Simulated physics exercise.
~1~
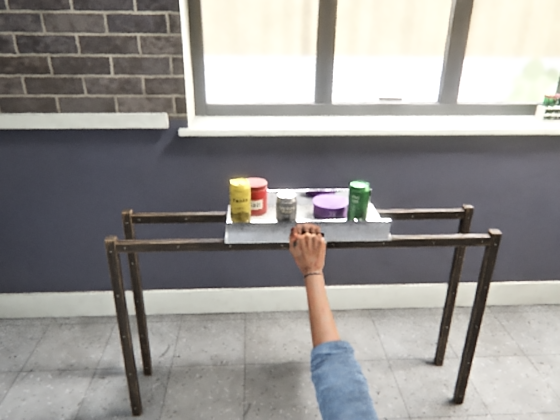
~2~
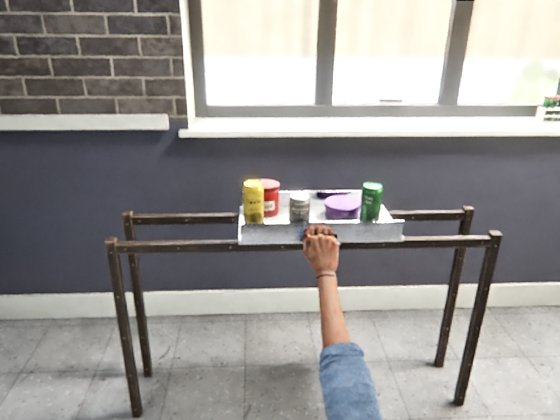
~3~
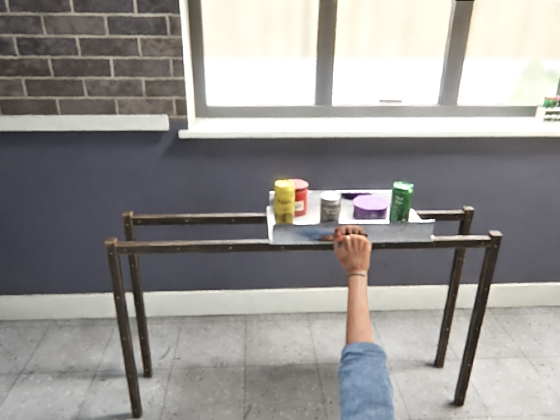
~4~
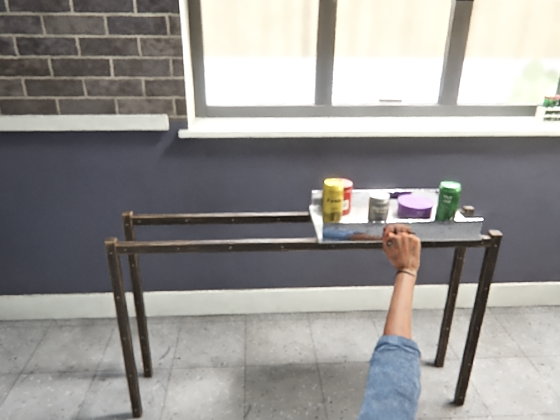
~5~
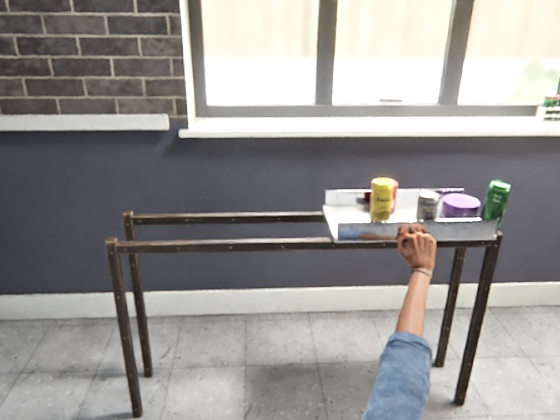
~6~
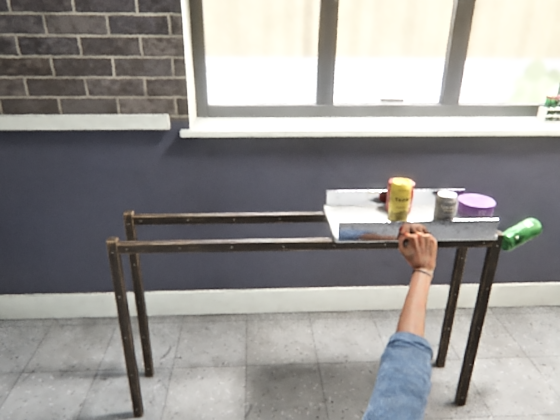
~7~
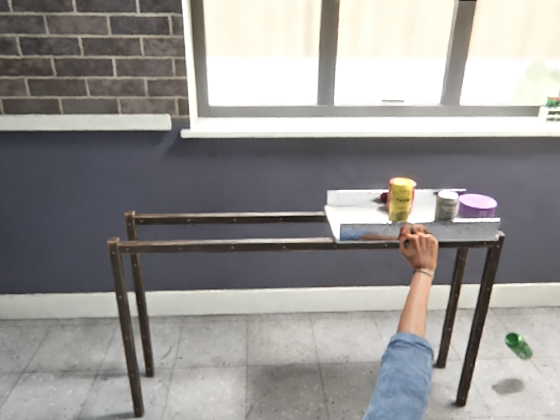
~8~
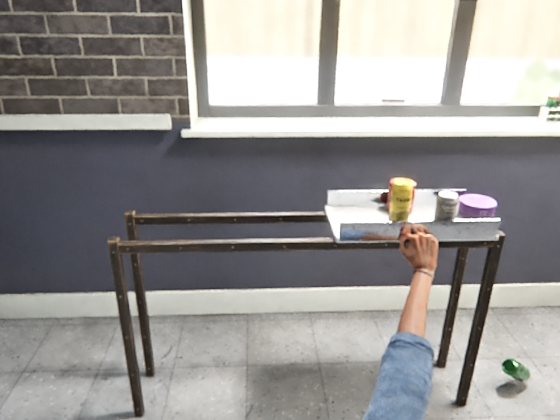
A hand in a blue denim sleeve grips the front edge of a pale tray resting across two dark rails, seen from the front and slightly above in a room with a dark wall, brickwork and a window. On the tray, from left to right, stand a yellow can, a red jar, a grey can, a purple tub and a green can. The hand pushes the tray to the right until it stops at the right end. The containers slide farther along it, and the green can tips over the end and drops to the floor. It lies there beside the right legs, while the other four stay on the tray, the yellow can now in front of the red jar.
